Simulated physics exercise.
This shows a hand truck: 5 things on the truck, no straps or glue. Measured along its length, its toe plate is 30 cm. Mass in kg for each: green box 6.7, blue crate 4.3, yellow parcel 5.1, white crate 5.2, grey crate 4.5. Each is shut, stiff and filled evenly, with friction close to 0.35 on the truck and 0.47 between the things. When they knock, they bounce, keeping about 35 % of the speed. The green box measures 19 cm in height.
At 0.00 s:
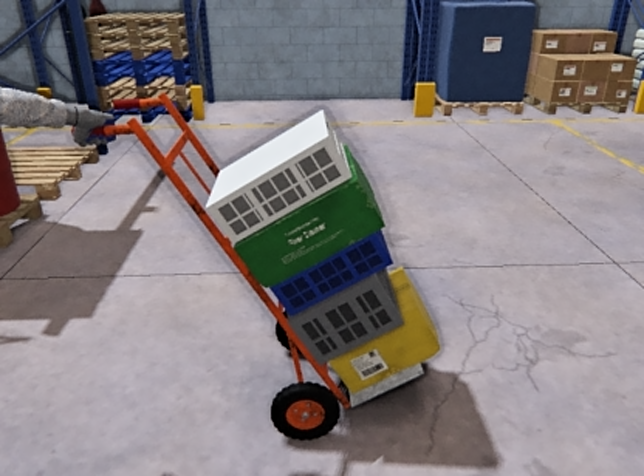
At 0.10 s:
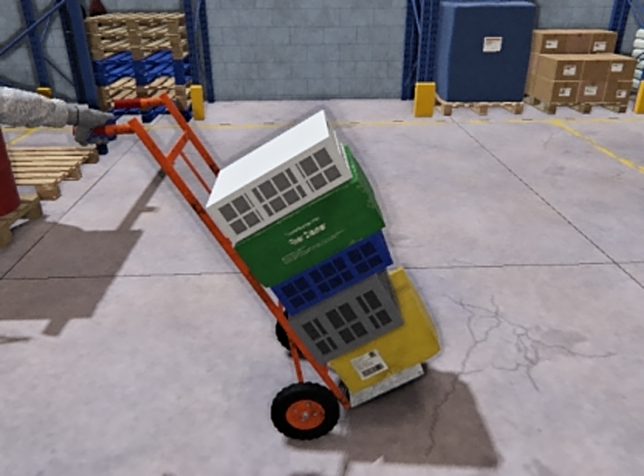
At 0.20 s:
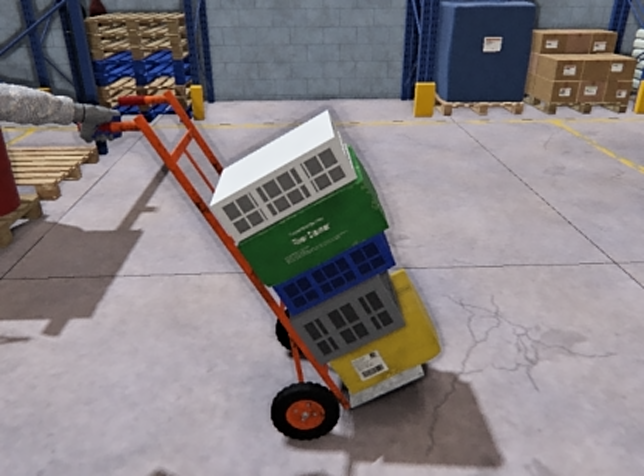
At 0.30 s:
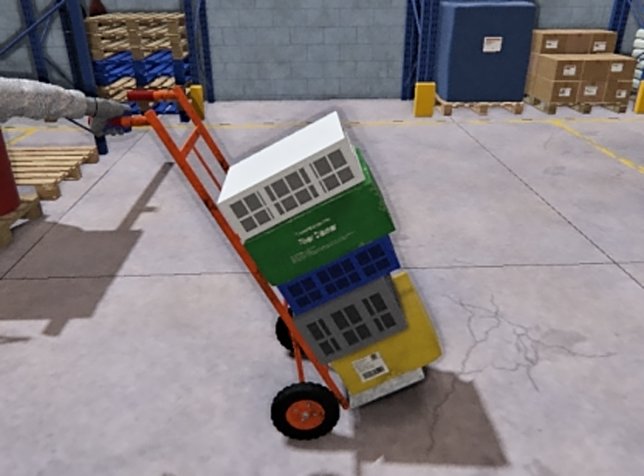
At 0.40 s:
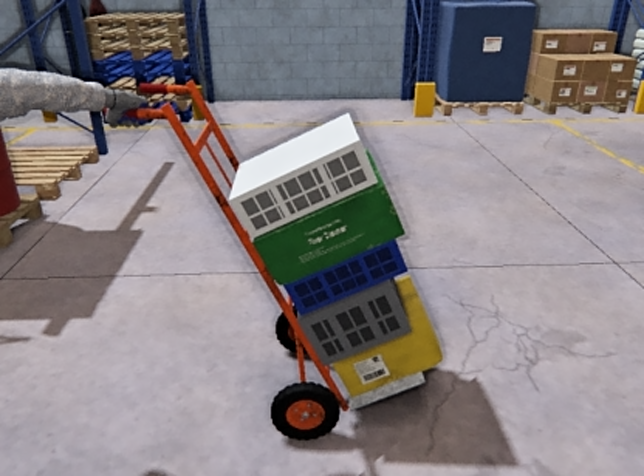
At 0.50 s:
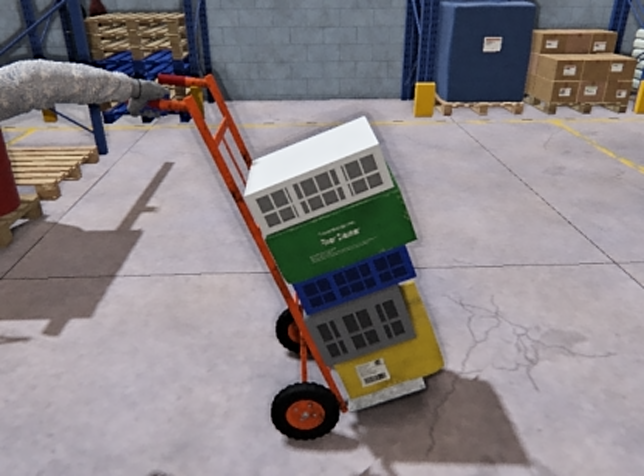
An orange hand truck leans back to the left on the pale concrete floor of a warehouse, seen from the side and slightly above by a still camera. It carries a white crate on top, then a green box, a blue crate, a grey crate and a yellow parcel, with pallets and cartons behind. A grey-sleeved arm at left pushes the handle, gradually swinging truck and stack more upright.
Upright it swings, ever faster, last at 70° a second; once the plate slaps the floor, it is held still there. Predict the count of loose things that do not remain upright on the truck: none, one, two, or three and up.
Losses: Nil.
After 1.00 s, truck upright; green box 5° off its base near (417, 236); blue crate 5° off its base near (406, 275); white crate 5° off its base.
After 1.20 s, truck upright; green box 11° off its base near (435, 235); blue crate 10° off its base near (418, 274); white crate 11° off its base.
After 1.90 s, truck upright; green box moved 8 cm near (423, 237); blue crate moved 6 cm near (410, 276); white crate moved 11 cm.
In the end (2.5 s), all 5 under 10 cm from the start. At the end, from the last picture's camera, green box near (413, 237), blue crate near (402, 277).
